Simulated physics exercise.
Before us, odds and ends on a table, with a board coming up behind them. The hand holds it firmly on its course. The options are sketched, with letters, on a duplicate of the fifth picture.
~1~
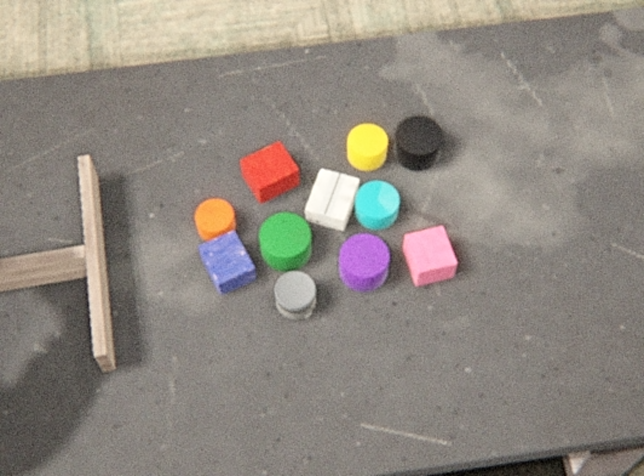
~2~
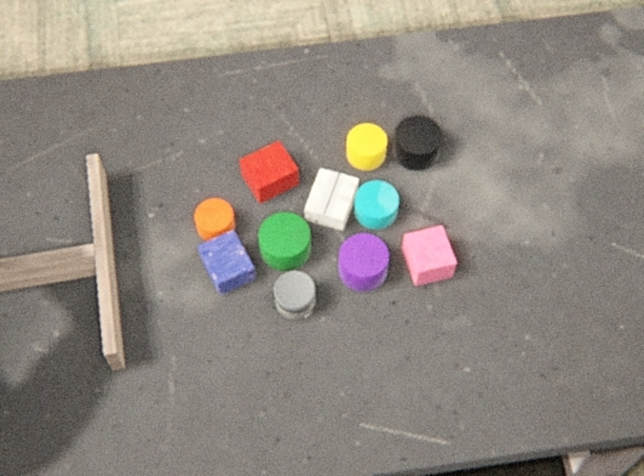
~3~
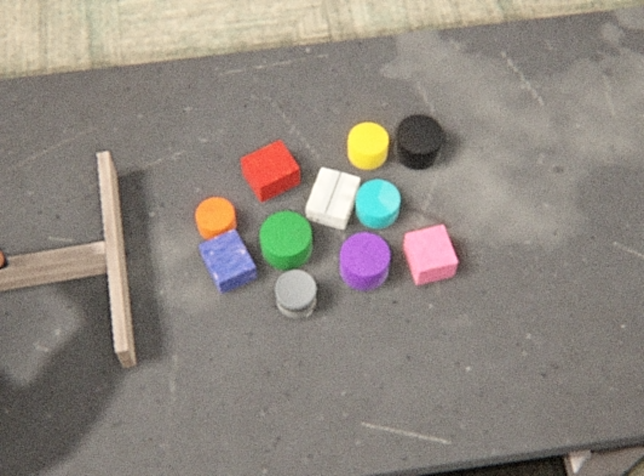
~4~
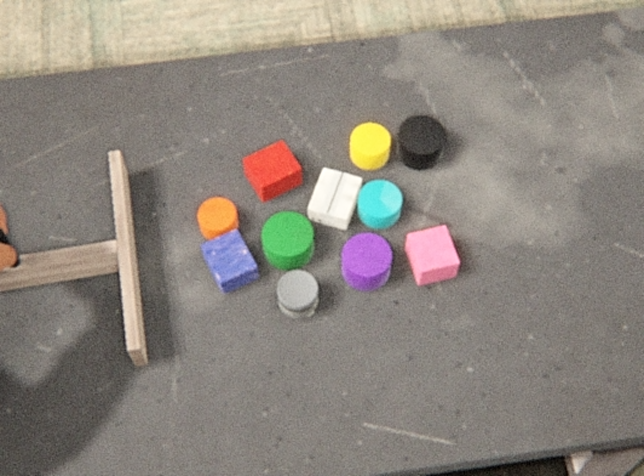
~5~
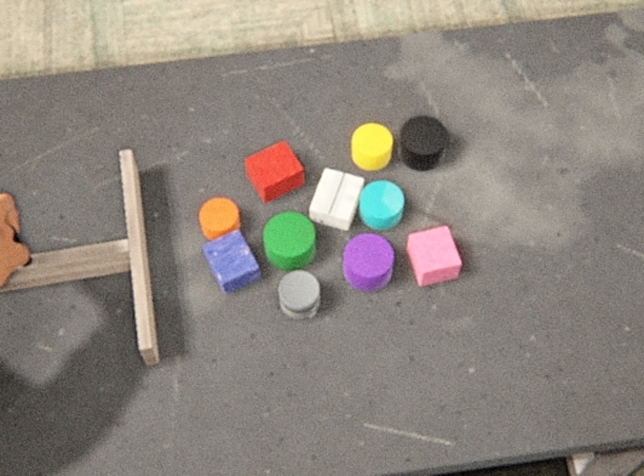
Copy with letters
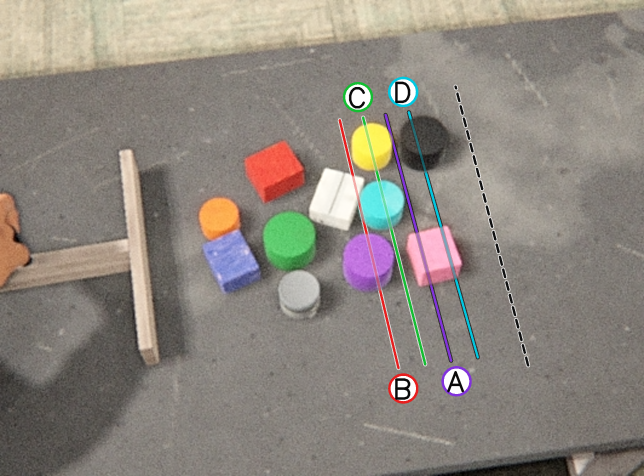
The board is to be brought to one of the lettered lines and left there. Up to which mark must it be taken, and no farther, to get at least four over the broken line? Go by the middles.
D is the first line that does it.
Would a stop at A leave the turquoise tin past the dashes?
Yes.
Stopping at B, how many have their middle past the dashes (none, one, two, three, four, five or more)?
It has none across.
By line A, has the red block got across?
By then, no.
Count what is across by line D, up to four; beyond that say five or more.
Five or more.
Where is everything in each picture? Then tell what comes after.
Grey tub (295, 296); orange tin (215, 221); yellow pot (368, 148), in the first picture.
Board (100, 248); purple pot (364, 263), in the second picture.
Board (112, 246); green tin (286, 241), in the third picture.
Board (124, 244); turquoise tin (379, 205), in the fourth picture.
Board (135, 244); black pot (423, 144); red block (274, 172); grey tub (299, 295), in the fifth picture.
On the marked copy, A at (416, 229); B at (367, 236); C at (392, 232); D at (441, 226); the dashed line at (489, 215).
Following D. Soon after the start, board (247, 230); black pot (423, 144); pink block (434, 256); none across.
Later, board (355, 216); black pot (448, 142); pink block (475, 253); none across.
In the end, board (440, 206); pink block (558, 243); turquoise tin (534, 189); six across.
As for the rest, A gets only three across; B gets none across; C gets only two across.
